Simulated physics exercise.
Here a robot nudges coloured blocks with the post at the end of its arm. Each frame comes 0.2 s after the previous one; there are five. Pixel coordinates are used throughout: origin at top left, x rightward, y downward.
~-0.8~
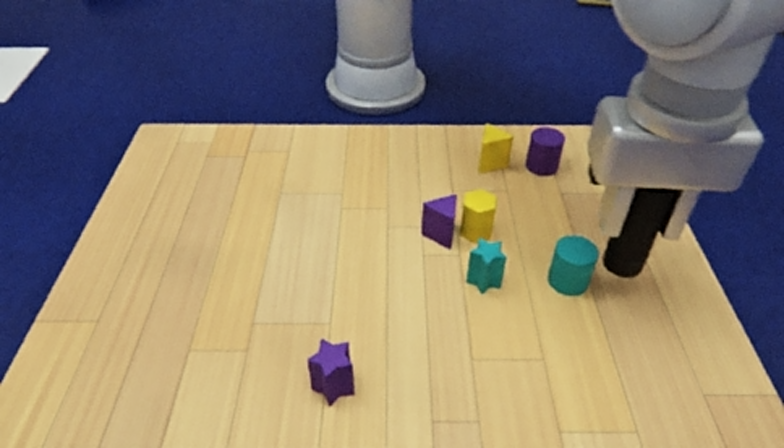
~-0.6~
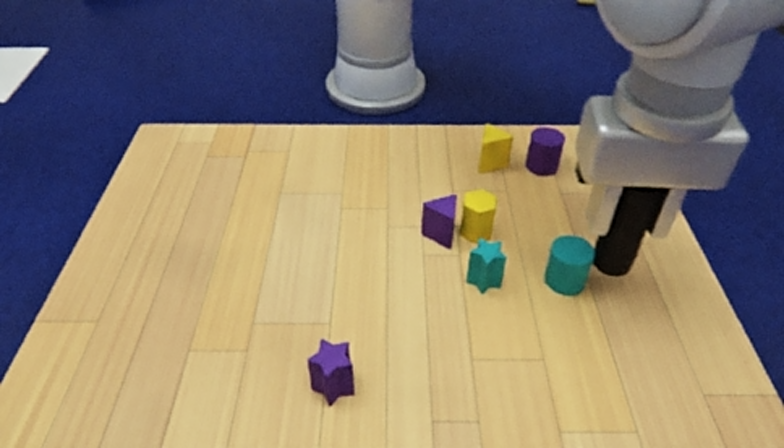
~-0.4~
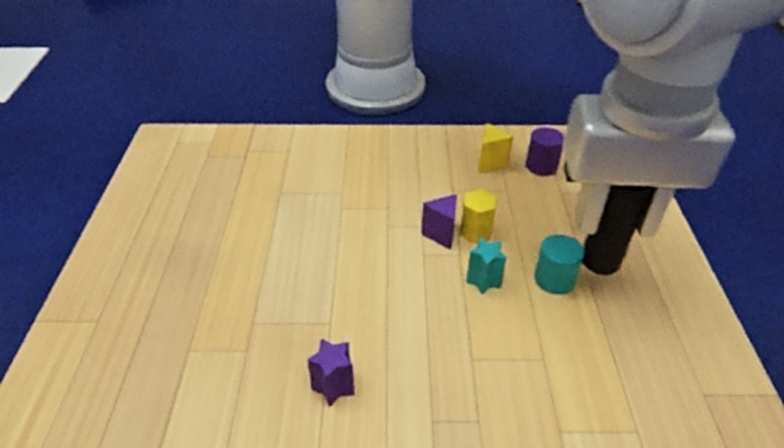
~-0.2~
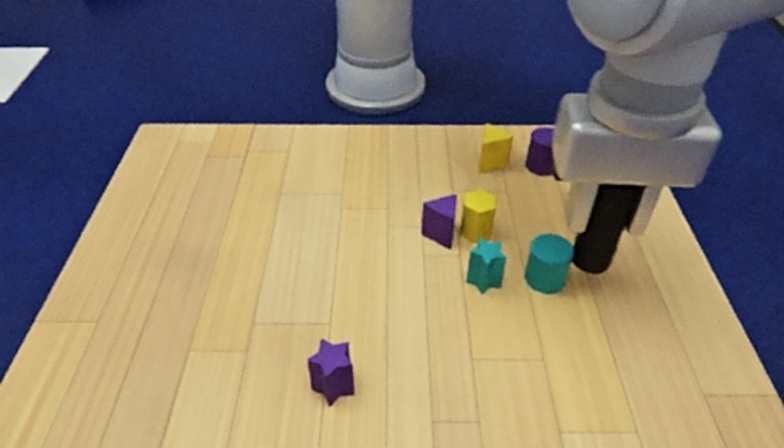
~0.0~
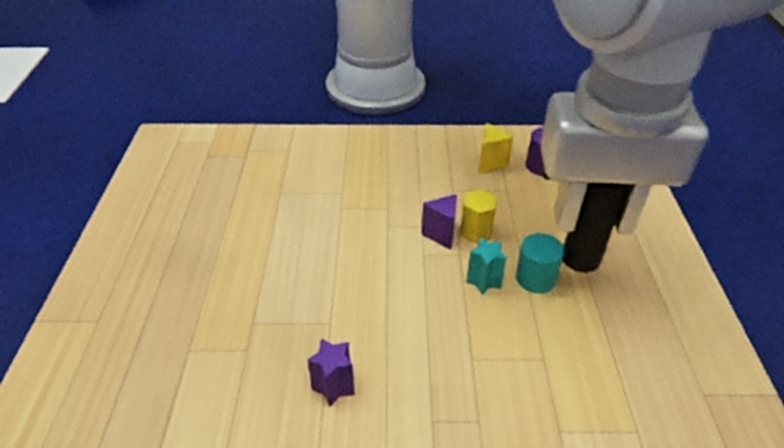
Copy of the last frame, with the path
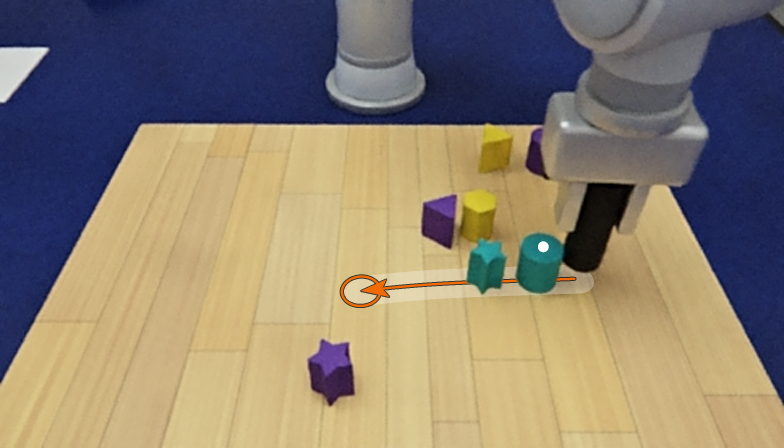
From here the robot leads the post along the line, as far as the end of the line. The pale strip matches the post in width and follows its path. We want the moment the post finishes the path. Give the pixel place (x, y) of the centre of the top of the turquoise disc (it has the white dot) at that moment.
My best guess is (325, 245).
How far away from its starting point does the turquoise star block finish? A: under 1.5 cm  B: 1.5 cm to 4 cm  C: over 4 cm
I'll go with C - over 4 cm.
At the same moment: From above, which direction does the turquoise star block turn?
It ends up turned clockwise.
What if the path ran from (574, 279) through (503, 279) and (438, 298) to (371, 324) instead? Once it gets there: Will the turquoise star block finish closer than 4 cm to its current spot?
It seems not.
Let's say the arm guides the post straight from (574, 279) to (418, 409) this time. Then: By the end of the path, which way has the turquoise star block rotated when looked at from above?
It is turned clockwise.
Drawn move, from (574, 279) over (504, 281) and (433, 284) to (361, 291); the dot is on the turquoise disc.
The first path, step by step. One third of the way, post (506, 262); turquoise star block (433, 249); turquoise disc (467, 247).
Two thirds of the way, post (434, 265); turquoise star block (360, 244), turned 15° clockwise; turquoise disc (394, 247).
At the end, post (360, 272); purple triangular piece still; turquoise star block (302, 229), turned 50° clockwise; turquoise disc (325, 245).
